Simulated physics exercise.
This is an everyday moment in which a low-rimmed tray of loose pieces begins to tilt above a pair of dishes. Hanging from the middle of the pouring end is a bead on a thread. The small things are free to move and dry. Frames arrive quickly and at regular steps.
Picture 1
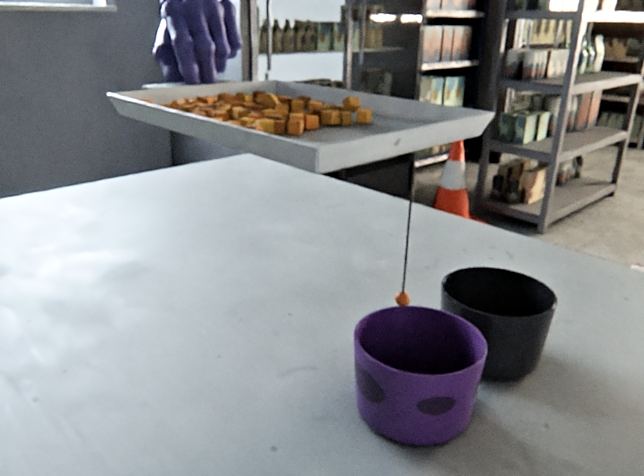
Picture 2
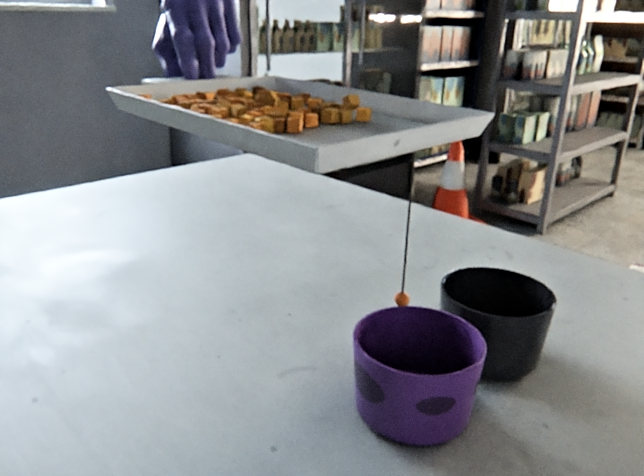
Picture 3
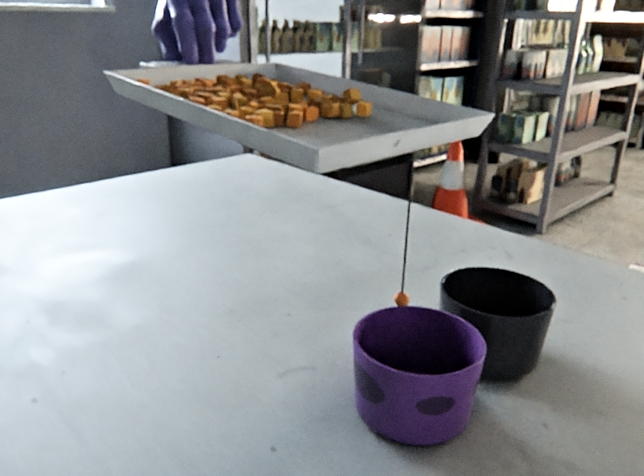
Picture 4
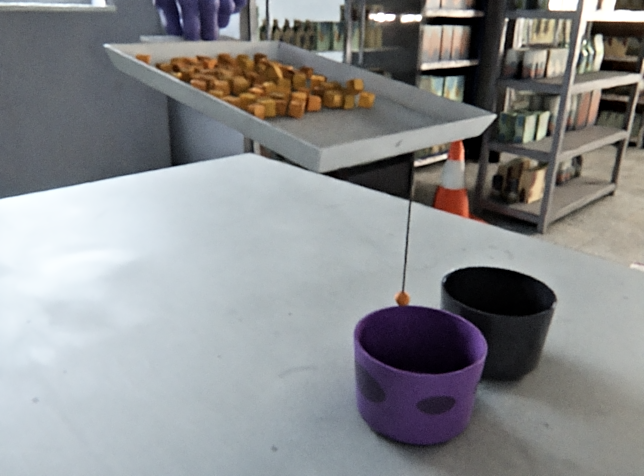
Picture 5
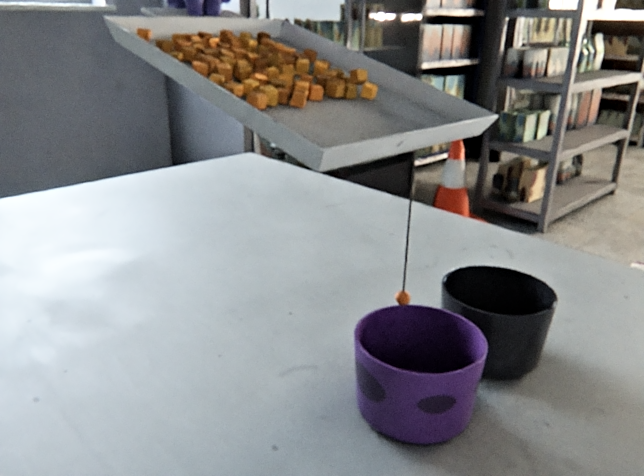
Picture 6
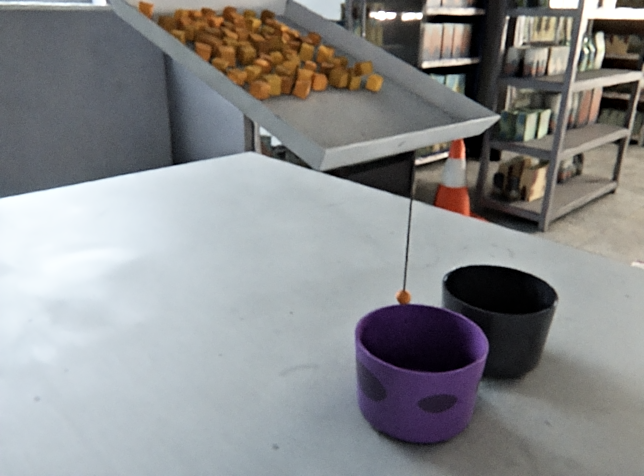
Tray of orange-brown cubes tilting steadily as its far end rises, above a purple dish and a black dish, cubes staying bunched.
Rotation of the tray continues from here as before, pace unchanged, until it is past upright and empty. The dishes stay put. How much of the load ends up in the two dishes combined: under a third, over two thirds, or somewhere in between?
Somewhere in between.
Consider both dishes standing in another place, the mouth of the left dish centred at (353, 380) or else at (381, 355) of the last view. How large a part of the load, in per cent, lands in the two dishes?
First placement: Some 60 %; second placement: Some 70 %.
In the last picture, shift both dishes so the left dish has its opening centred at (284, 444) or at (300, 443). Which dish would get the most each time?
On the first try it would be the one to the right, on the second the one to the right.
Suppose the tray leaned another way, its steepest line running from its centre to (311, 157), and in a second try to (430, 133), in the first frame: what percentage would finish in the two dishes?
So it's 0 percent with the first slope and 80 percent with the other.
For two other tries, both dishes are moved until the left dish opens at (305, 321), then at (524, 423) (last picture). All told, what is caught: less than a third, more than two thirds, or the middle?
Try 1 - below one third; try 2 - below one third.
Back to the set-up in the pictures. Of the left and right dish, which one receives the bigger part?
The one you want is the left-placed one.
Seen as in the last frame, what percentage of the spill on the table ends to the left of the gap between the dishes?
Close to 40 per cent.
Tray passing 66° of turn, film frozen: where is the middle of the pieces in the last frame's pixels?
Centre estimate: (415, 138).
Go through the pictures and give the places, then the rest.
In the first picture, corners of the pouring end at (318, 144) and (482, 112), level; middle of the load at (258, 112), croutons; left dish at (471, 396); right dish at (545, 337); bead on its thread at (402, 299).
In the second picture, corners of the pouring end at (318, 144) and (482, 113), level; middle of the load at (257, 108).
In the third picture, corners of the pouring end at (318, 144) and (482, 113), tipped barely, level across its low end; middle of the load at (257, 98).
In the fourth picture, corners of the pouring end at (321, 144) and (485, 113), tipped a little, level across its low end; middle of the load at (259, 82).
In the fifth picture, corners of the pouring end at (323, 144) and (487, 113), tipped a little, level across its low end; middle of the load at (261, 66).
In the sixth picture, corners of the pouring end at (326, 144) and (489, 113), tipped clearly, level across its low end; middle of the load at (264, 49); left dish at (472, 394); right dish at (546, 335).
Soon, tray tipped steeply; most on the tray; a stray few in the left dish; a stray few outside both; about a quarter in the air.
A while on, tray tipped past a quarter turn; a stray few on the tray; about a quarter in the left dish; a small part in the right dish; about a third outside both; about a quarter in the air.
Towards the end, tray tipped past a quarter turn; about a third in the left dish; a small part in the right dish; about half outside both.
Finally, tray tipped past a quarter turn; about a third in the left dish; a small part in the right dish; about half outside both.
